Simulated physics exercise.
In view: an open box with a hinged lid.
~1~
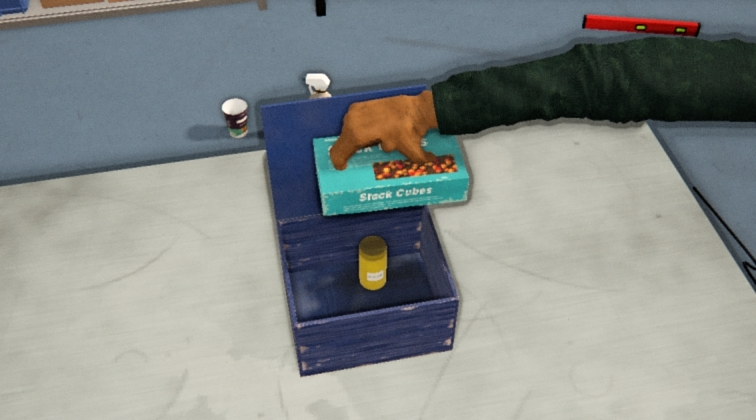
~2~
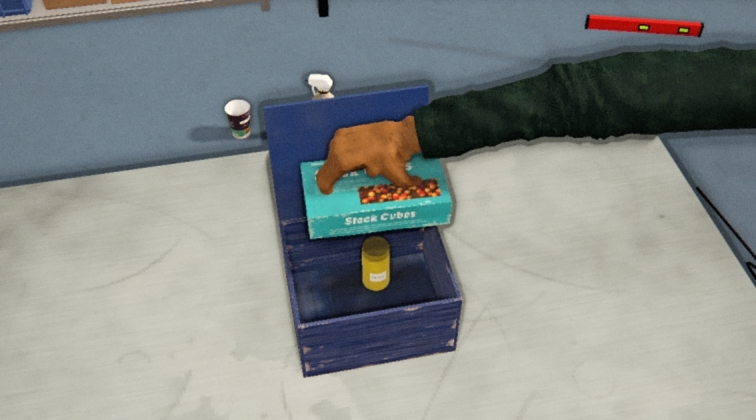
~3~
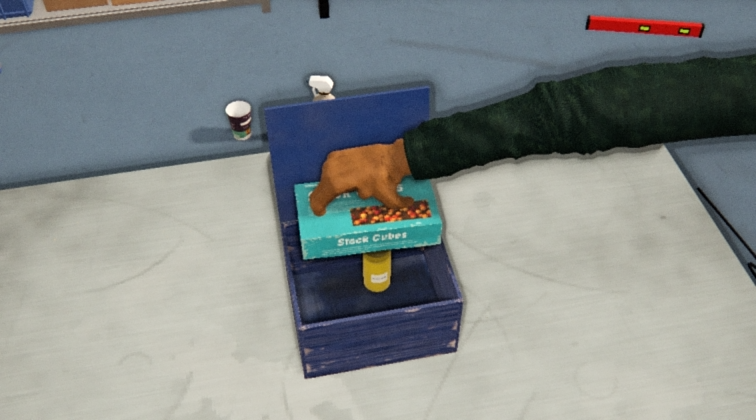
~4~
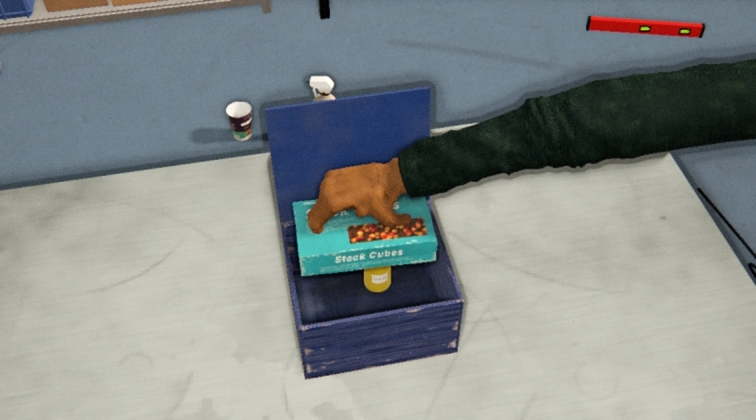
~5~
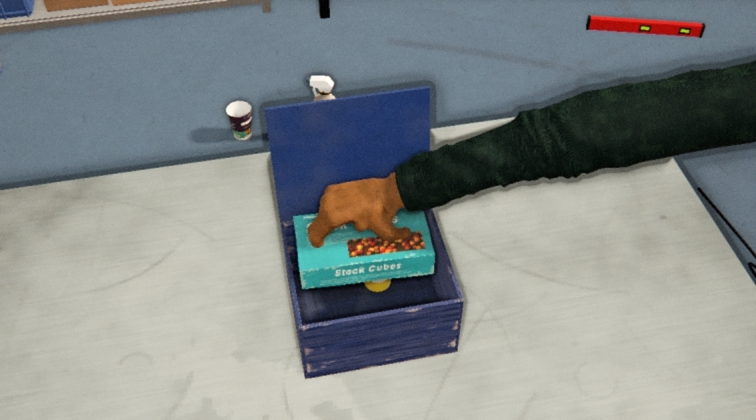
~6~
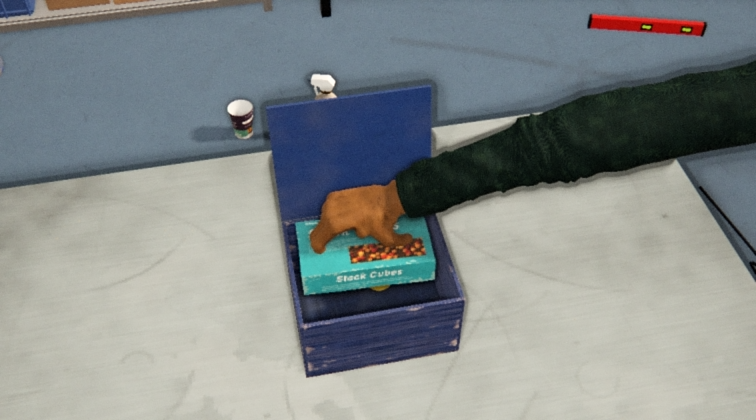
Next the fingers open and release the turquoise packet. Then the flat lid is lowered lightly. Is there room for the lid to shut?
The lid shuts flat.
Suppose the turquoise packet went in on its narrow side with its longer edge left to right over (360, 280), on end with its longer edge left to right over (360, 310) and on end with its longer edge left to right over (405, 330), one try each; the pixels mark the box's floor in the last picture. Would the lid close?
In the first case it closes; in the second case it is held up; in the third case it stays ajar.
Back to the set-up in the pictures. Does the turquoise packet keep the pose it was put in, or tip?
It tips.
Then, 1.20 s after the last picture, lid starting down; turquoise packet on its side near (369, 312).
Then, 1.80 s after the last picture, lid 35° above the rim; turquoise packet on its side near (369, 312).
At rest, lid shut; tipped over in the box, turquoise packet; yellow shaker in place. Seen from the same camera at the end, turquoise packet near (369, 312).
